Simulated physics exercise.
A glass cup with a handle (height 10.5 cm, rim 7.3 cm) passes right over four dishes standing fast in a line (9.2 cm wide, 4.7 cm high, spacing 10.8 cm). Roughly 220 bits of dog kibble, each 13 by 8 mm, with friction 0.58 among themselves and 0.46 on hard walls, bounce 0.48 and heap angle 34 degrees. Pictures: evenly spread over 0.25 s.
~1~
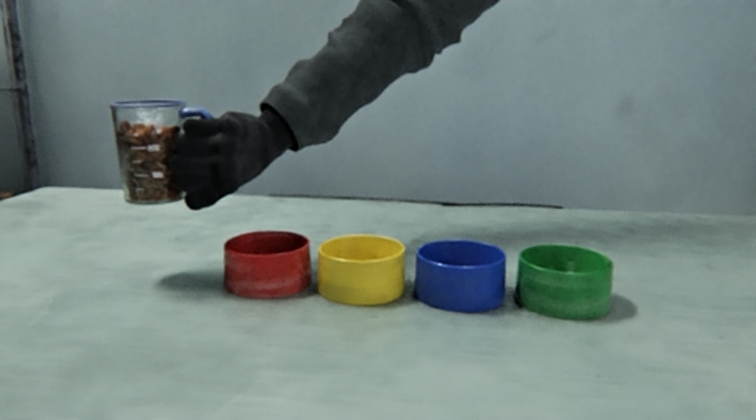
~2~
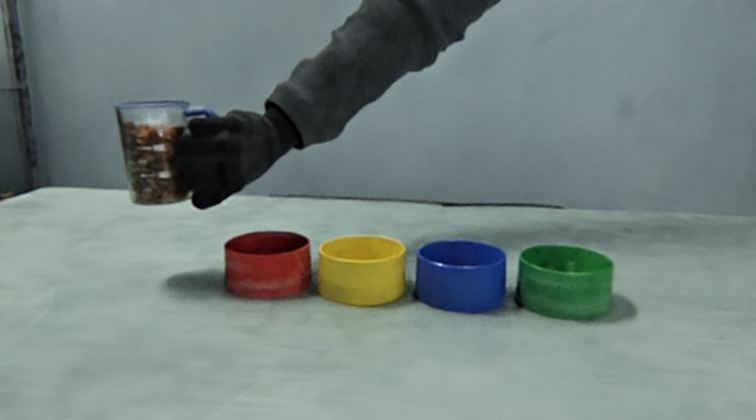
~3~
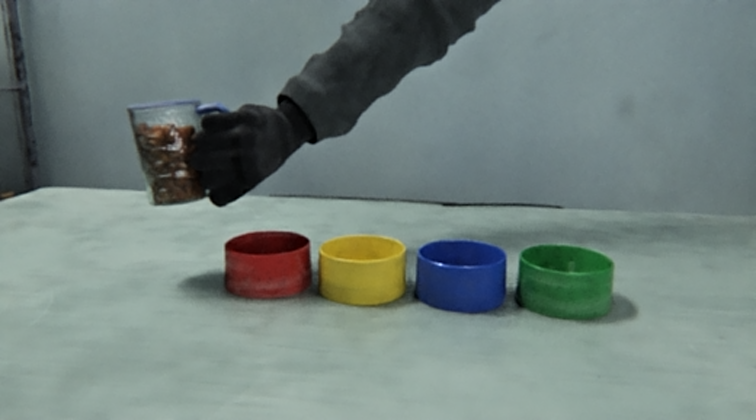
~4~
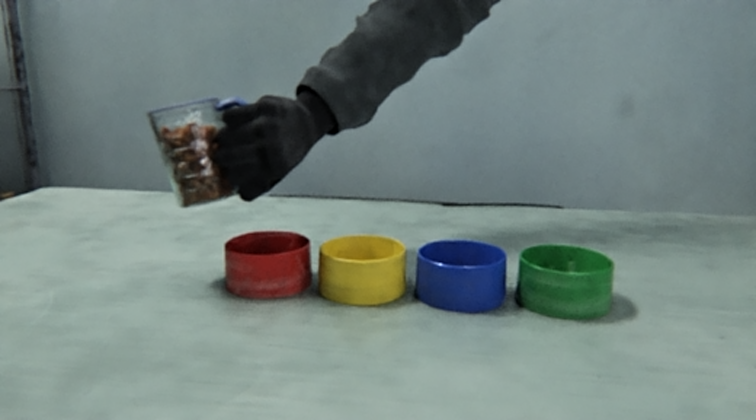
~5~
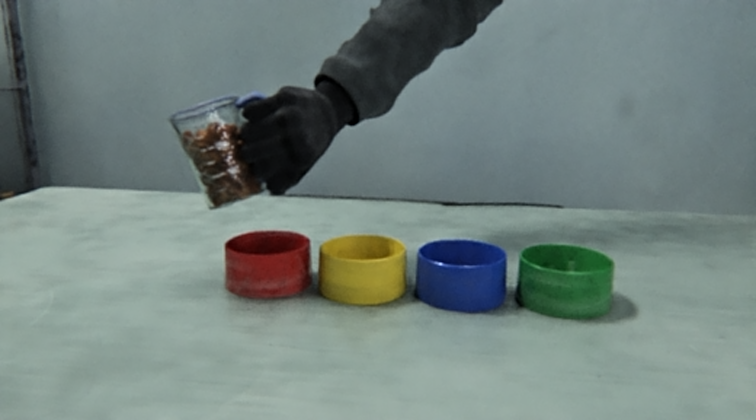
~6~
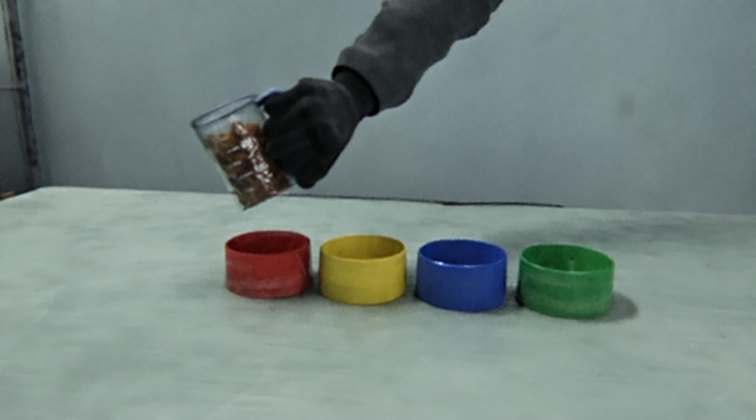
An arm in a dark grey sleeve and black glove reaches in from the top over a pale table against a grey-blue wall, seen from the front and slightly above. Red, yellow, blue and green dishes stand in a row from left to right. The hand carries a clear, blue-rimmed cup of brown kibble rightward, tilting it gradually leftward, while the camera stays still.
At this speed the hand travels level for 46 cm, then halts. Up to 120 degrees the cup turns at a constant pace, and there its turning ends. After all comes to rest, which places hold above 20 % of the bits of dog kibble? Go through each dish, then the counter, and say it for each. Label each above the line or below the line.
Red: Below the line; blue: Above the line; green: Below the line; yellow: Below the line; counter: Above the line.
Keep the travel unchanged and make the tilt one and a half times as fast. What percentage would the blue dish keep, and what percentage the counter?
Result: Blue dish 40, counter 40.
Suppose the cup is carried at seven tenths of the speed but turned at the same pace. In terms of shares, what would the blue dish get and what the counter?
Blue 50, counter 30.
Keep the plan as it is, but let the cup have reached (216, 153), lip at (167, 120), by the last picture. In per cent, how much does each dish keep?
Final shares - red 0 %, blue 40 %, green 10 %, yellow 0 %.
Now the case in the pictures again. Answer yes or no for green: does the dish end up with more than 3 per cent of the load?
With green the answer is affirmative.
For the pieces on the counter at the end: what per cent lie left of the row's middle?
Estimated share comes to about 0 per cent.
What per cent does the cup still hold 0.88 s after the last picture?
About 60 percent of the load.
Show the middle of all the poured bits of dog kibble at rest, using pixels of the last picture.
I'd say roughly (492, 286).
Then, 0.33 s after the last picture, tilt 72 degrees; cup holds 100 %.
Then, 0.55 s after the last picture, tilt 103 degrees; cup holds 95 %, blue 5 %.
Then, 0.88 s after the last picture, tilt 120 degrees; cup holds 60 %, blue 10 %, green 5 %.
In the end, red 0 %, blue 45 %, green 10 %, yellow 0 %, counter 45 %.
